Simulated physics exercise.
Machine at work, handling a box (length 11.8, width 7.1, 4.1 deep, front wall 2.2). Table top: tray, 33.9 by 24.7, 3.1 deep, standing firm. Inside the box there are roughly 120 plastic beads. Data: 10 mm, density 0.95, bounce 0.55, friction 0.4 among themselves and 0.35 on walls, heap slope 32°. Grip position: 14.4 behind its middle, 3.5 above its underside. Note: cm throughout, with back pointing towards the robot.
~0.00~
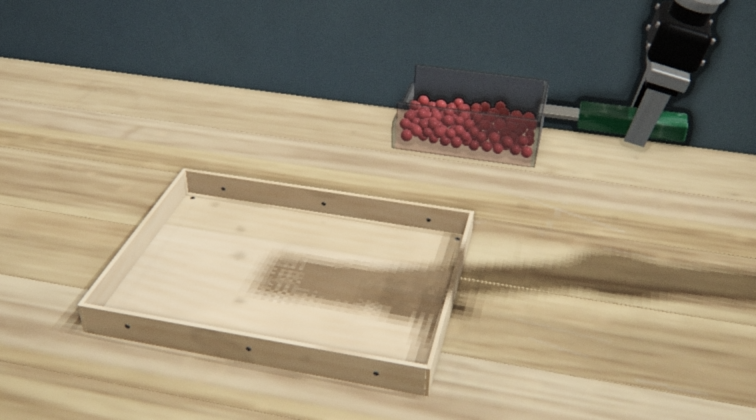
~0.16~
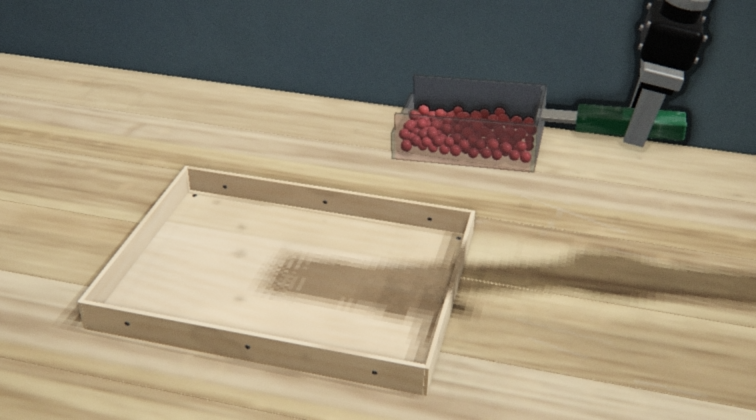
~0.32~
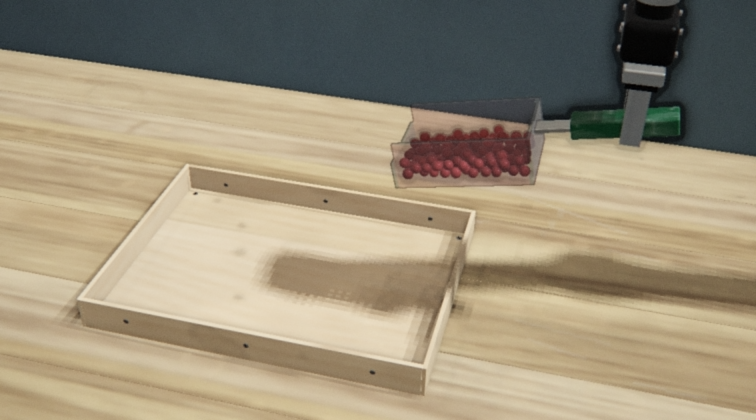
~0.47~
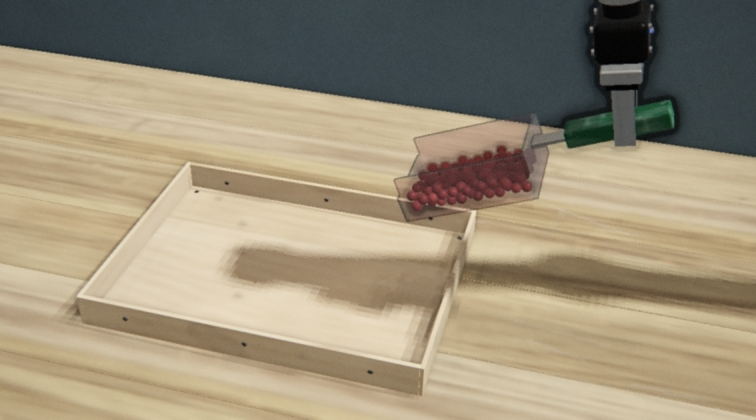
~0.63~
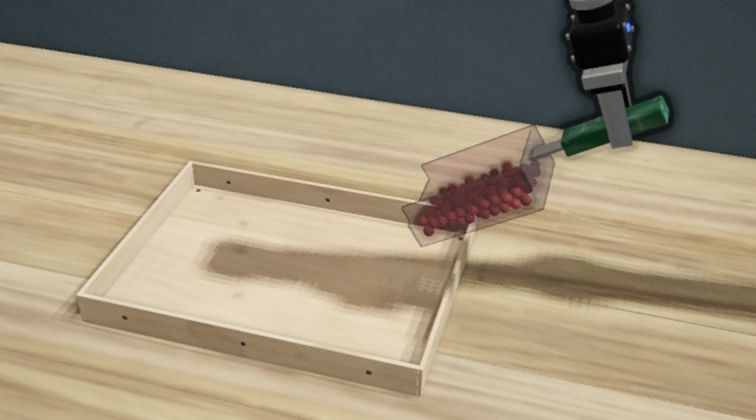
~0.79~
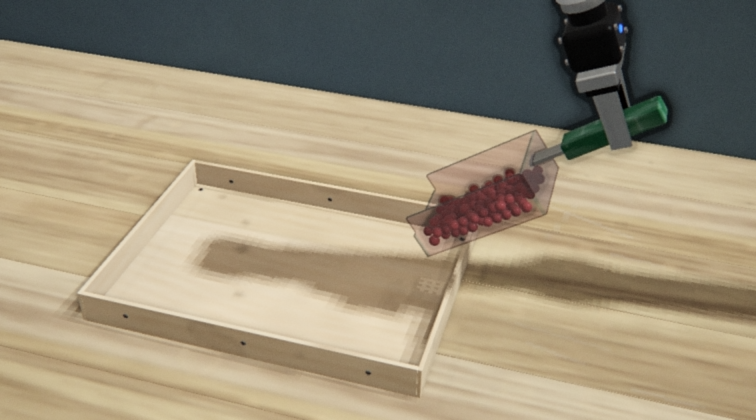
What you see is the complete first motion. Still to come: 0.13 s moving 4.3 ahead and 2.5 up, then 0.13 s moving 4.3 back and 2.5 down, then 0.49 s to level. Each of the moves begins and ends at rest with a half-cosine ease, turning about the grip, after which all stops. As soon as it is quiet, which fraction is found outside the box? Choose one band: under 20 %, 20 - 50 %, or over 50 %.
Between 20 and 50 %.
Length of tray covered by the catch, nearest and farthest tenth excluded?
About 20 cm.
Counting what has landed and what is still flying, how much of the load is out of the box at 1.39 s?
By then about 35 % is out.
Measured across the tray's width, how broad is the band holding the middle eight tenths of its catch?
About 14 cm.
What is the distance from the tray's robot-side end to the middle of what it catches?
Around 11 cm along.
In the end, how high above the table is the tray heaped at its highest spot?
Close to 1.5 cm above the table.
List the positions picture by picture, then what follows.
The first frame shows box floor at (469, 132), level; upper third of the load around (465, 124), from x 405 to 530, top at y 100; 118 in the box.
The second frame shows box floor at (469, 139), tilted 3° forward; upper third of the load around (475, 131), from x 405 to 530, top at y 110.
The third frame shows box floor at (471, 160), tilted 12° forward; upper third of the load around (505, 150), from x 405 to 530, top at y 130.
The fourth frame shows box floor at (477, 184), tilted 23° forward; upper third of the load around (508, 170), from x 410 to 530, top at y 150.
The fifth frame shows box floor at (486, 202), tilted 32° forward; upper third of the load around (513, 186), from x 425 to 535, top at y 165.
The sixth frame shows box floor at (491, 209), tilted 35° forward; upper third of the load around (513, 193), from x 430 to 540, top at y 170; 118 in the box.
By 1.09 s, tilted 34° forward, highest piece 14 above the table; 77 in the box, 34 in the tray, 7 in flight or on a rim.
By 1.39 s, tilted 7° forward, highest piece 21 above the table; 75 in the box, 43 in the tray.
By 1.74 s, level, highest piece 23 above the table; 75 in the box, 43 in the tray.
By 2.79 s, level, highest piece 23 above the table; 75 in the box, 43 in the tray.
Final count, 75 in the box, 43 in the tray. That is 36 % outside the box.
